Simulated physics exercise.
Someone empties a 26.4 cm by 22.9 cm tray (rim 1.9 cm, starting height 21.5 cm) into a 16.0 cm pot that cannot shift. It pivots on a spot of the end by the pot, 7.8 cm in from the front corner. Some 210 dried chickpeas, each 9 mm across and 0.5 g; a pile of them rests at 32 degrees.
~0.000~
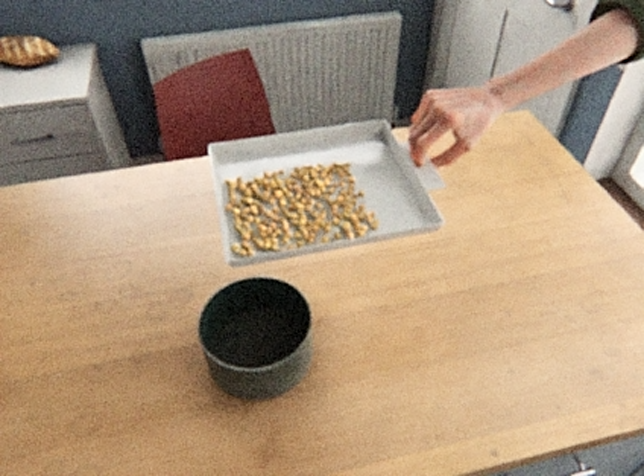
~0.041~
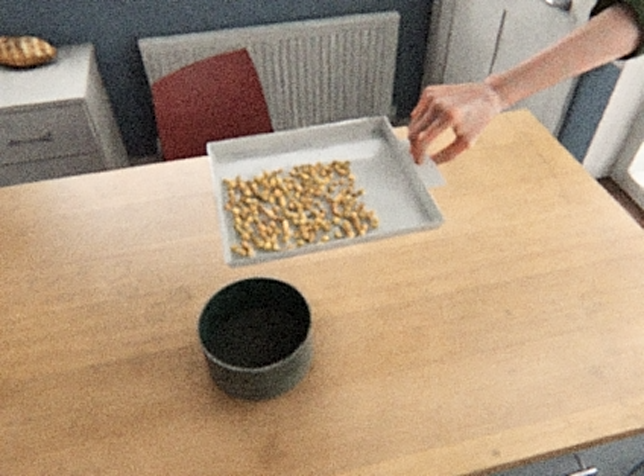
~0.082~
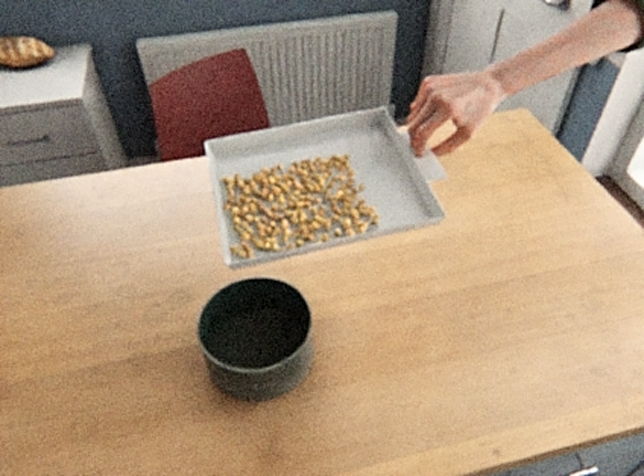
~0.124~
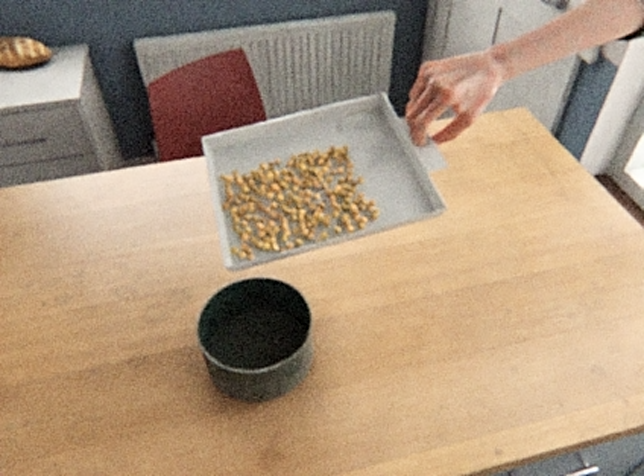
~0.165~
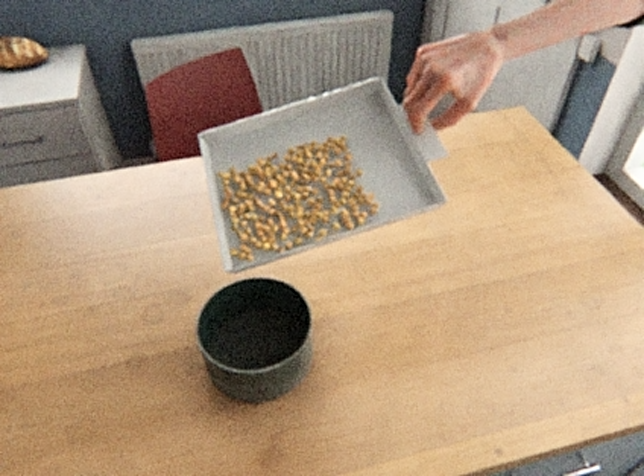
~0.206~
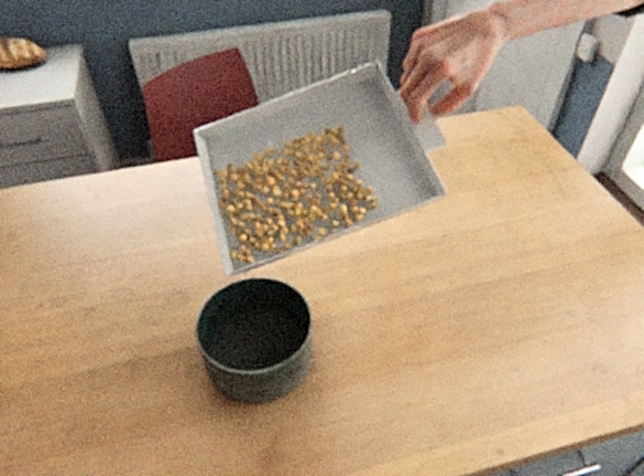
At the start, a hand holds a pale rectangular tray of dried chickpeas nearly level above a wooden table, with a dark round pot standing below it. The hand then raises the tray's right side and back edge, slanting it gradually toward the left front corner, while the chickpeas stay spread in a patch.
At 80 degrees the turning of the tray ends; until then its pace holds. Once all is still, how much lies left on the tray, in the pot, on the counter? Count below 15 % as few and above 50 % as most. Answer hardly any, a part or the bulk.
Tray: Hardly any, pot: The bulk, counter: Hardly any.
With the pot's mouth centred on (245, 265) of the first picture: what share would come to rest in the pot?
Some 0 per cent.
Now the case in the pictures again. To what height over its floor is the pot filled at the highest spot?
About 2.5 cm.
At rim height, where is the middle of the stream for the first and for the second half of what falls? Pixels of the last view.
First near (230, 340), later near (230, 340).
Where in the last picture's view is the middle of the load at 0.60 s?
Near (248, 222).
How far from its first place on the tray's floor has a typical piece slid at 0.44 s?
Some 4 cm.
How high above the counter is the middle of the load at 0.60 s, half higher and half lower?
Some 24 cm.
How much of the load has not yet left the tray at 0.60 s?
Roughly 100 per cent.
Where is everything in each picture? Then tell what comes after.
The first frame shows tray tilt 0 degrees, front corners at (231, 257) and (439, 220); middle of the pieces at (297, 205); pot at (255, 320).
The second frame shows tray tilt 1 degrees, front corners at (231, 258) and (439, 218); middle of the pieces at (296, 204).
The third frame shows tray tilt 4 degrees, front corners at (230, 259) and (440, 213), lowest corner left front; middle of the pieces at (296, 202).
The fourth frame shows tray tilt 8 degrees, front corners at (230, 262) and (441, 206), lowest corner left front; middle of the pieces at (294, 198).
The fifth frame shows tray tilt 14 degrees, front corners at (229, 266) and (441, 198), lowest corner left front; middle of the pieces at (293, 194).
The sixth frame shows tray tilt 19 degrees, front corners at (229, 269) and (440, 191), lowest corner left front; middle of the pieces at (290, 191); pot at (254, 321). The tray's pace is about 130 degrees a second.
After 0.44 s, tilt 49 degrees; the tray holds 100 %, the pot 0 %.
After 0.60 s, tilt 70 degrees; the tray holds 100 %, the pot 0 %.
After 0.89 s, tilt 80 degrees; the tray holds 75 %, the pot 15 %.
By 2.1 s all is still; tray 5 %, pot 95 %, counter 0 %.
